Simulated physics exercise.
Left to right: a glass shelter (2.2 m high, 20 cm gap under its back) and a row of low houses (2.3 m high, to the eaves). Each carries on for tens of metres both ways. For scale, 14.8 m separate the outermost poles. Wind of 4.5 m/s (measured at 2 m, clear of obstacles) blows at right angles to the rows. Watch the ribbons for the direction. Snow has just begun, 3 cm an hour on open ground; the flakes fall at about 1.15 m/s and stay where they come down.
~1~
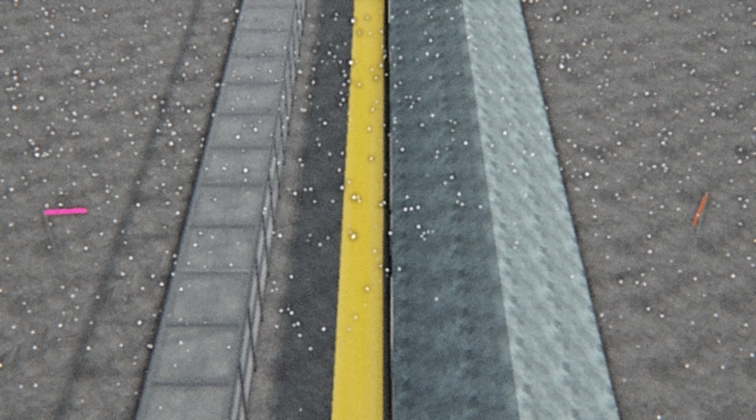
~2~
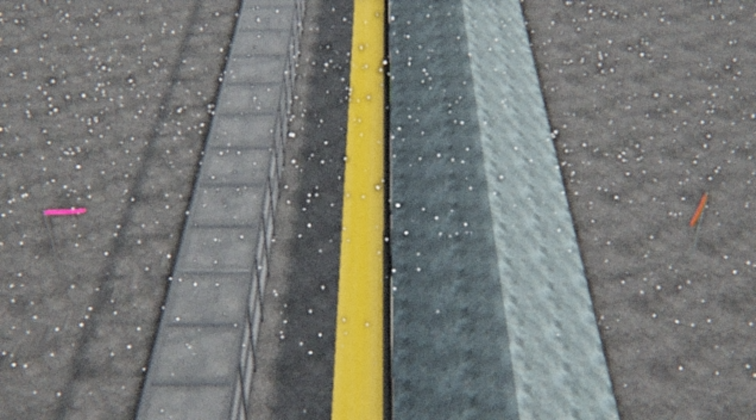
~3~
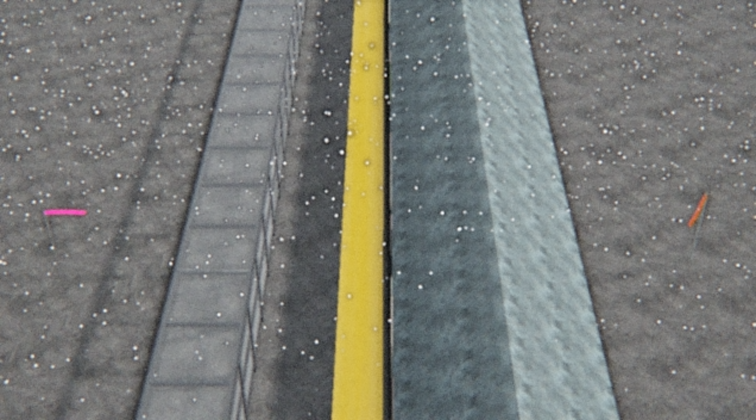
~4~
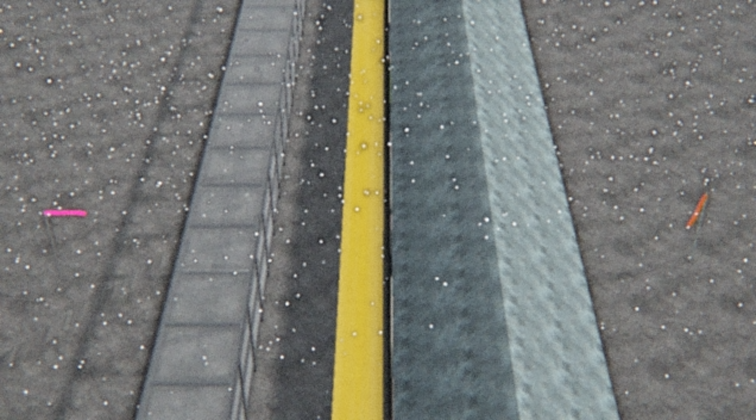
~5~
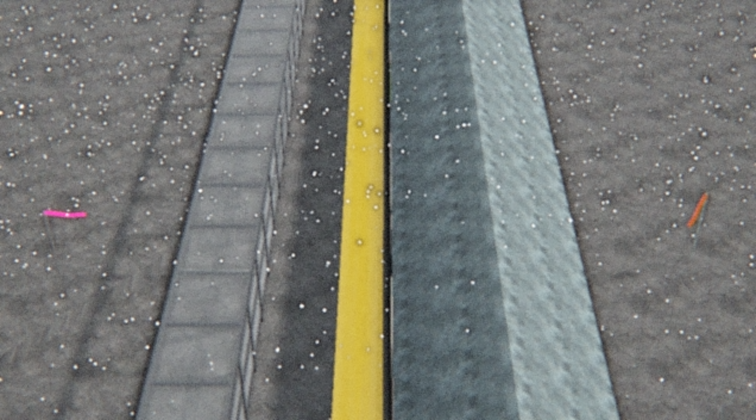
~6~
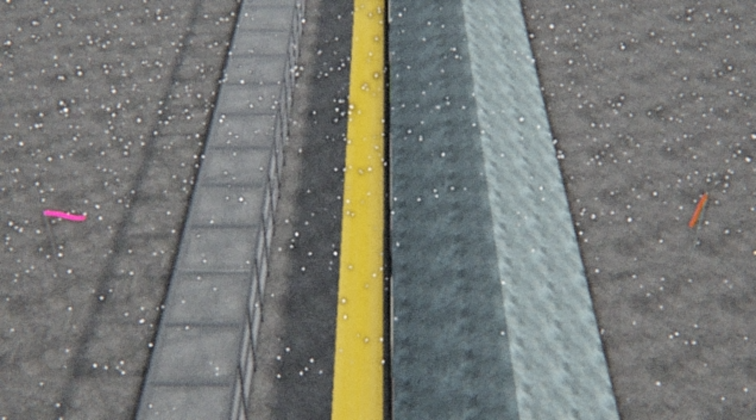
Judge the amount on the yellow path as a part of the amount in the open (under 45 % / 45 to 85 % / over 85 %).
The amount there is from 45 to 85 % of the open one.
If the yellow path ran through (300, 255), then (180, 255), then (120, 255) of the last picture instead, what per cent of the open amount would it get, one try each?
In turn about 80 %, 120 %, 100 %.
In 10 minutes the yellow path collects 4 mm against 5 mm in the open.
In 30 minutes the yellow path collects 11 mm against 15 mm in the open.
In 60 minutes the yellow path collects 21 mm against 30 mm in the open, so the yellow path has 71 % of the open amount; the left half of it has 70 %, the right half 72 %.
